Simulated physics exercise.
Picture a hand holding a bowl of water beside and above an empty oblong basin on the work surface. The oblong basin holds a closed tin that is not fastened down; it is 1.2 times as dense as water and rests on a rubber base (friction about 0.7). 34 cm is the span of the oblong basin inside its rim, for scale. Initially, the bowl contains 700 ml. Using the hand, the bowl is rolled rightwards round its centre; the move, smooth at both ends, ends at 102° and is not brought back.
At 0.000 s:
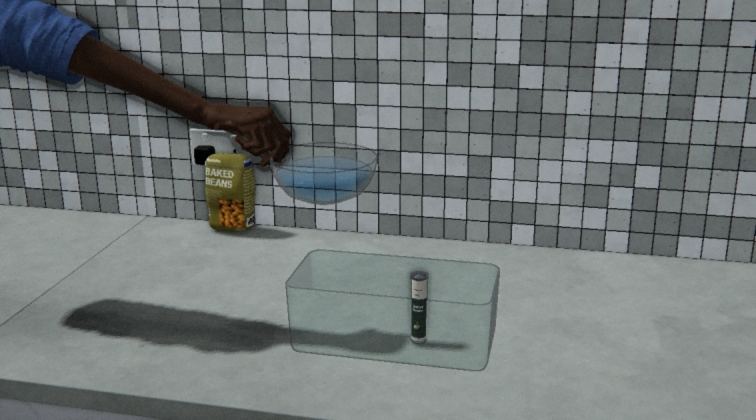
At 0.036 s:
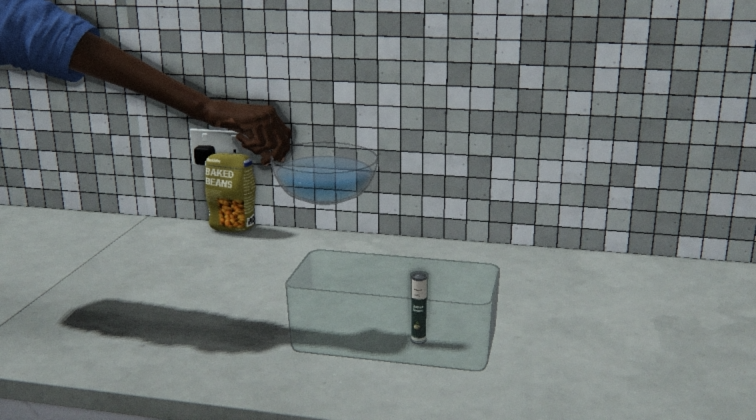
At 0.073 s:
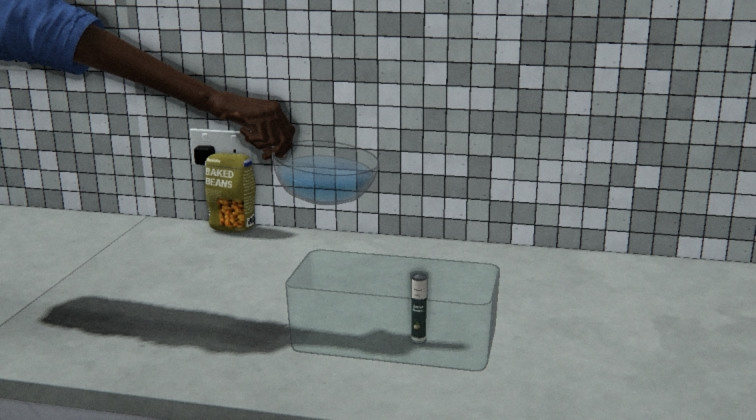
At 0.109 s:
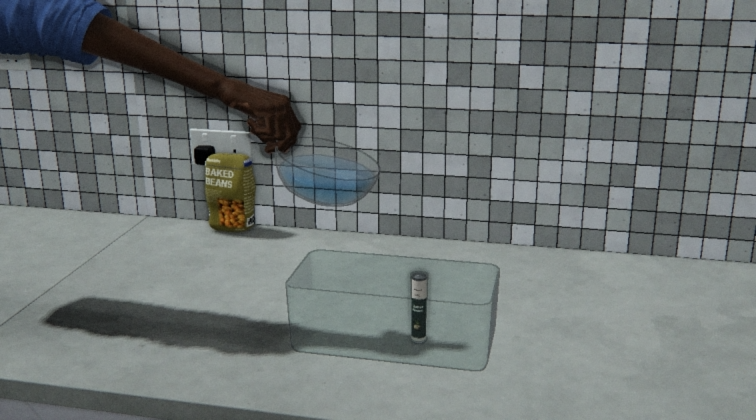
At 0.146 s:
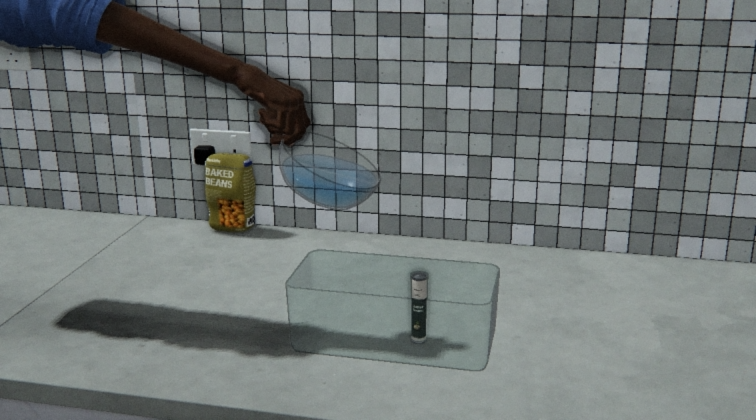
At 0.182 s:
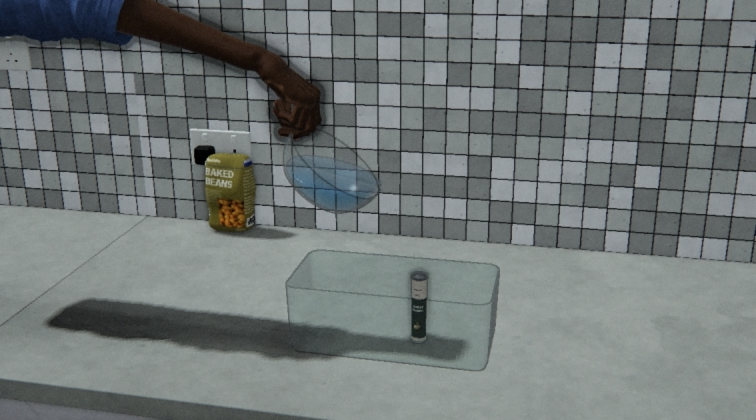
The video shows a hand holding a clear bowl of blue liquid above a counter, near a transparent oblong basin containing a small dark cylindrical container; the hand gradually tilts the bowl to the right while a baked beans package stays still.
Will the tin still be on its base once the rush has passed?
No: It tips over.
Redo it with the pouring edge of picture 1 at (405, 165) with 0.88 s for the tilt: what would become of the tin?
Then the tin remains standing.
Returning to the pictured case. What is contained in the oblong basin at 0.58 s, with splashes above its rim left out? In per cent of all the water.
96 %, more or less.
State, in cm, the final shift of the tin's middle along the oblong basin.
All told, the tin's centre has moved close to 4.0 cm.
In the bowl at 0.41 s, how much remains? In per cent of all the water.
Some 5 % of it is still there.
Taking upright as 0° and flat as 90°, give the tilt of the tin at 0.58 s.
Near 15° from upright.
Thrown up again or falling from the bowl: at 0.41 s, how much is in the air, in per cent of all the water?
Estimate: Some 56 % of the total.
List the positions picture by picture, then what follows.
In the first frame, tilt 0°; pouring edge (375, 161); surface from (279, 166) to (373, 172); the oblong basin's rim runs from (298, 268) to (496, 285); the tin's top is at (419, 279).
In the second frame, tilt 2°; pouring edge (376, 163); surface from (279, 165) to (373, 172).
In the third frame, tilt 7°; pouring edge (377, 167); surface from (280, 163) to (374, 175).
In the fourth frame, tilt 15°; pouring edge (378, 175); surface from (282, 160) to (375, 178).
In the fifth frame, tilt 25°; pouring edge (378, 185); surface from (286, 158) to (378, 182).
In the sixth frame, tilt 37°; pouring edge (376, 195); surface from (289, 158) to (370, 183); 3 per cent is over the edge.
By 0.41 s the tilt is 101° and 5 per cent is still to pour; the tin stands where it began.
By 0.58 s the tilt is 102° and 0 per cent is still to pour; the tin leans 13°.
By 0.75 s the tilt is 102° and 0 per cent is still to pour; the tin leans 26°.
By 0.94 s the tilt is 102° and 0 per cent is still to pour; the tin lies on its side.
At rest the tin lies on its side.
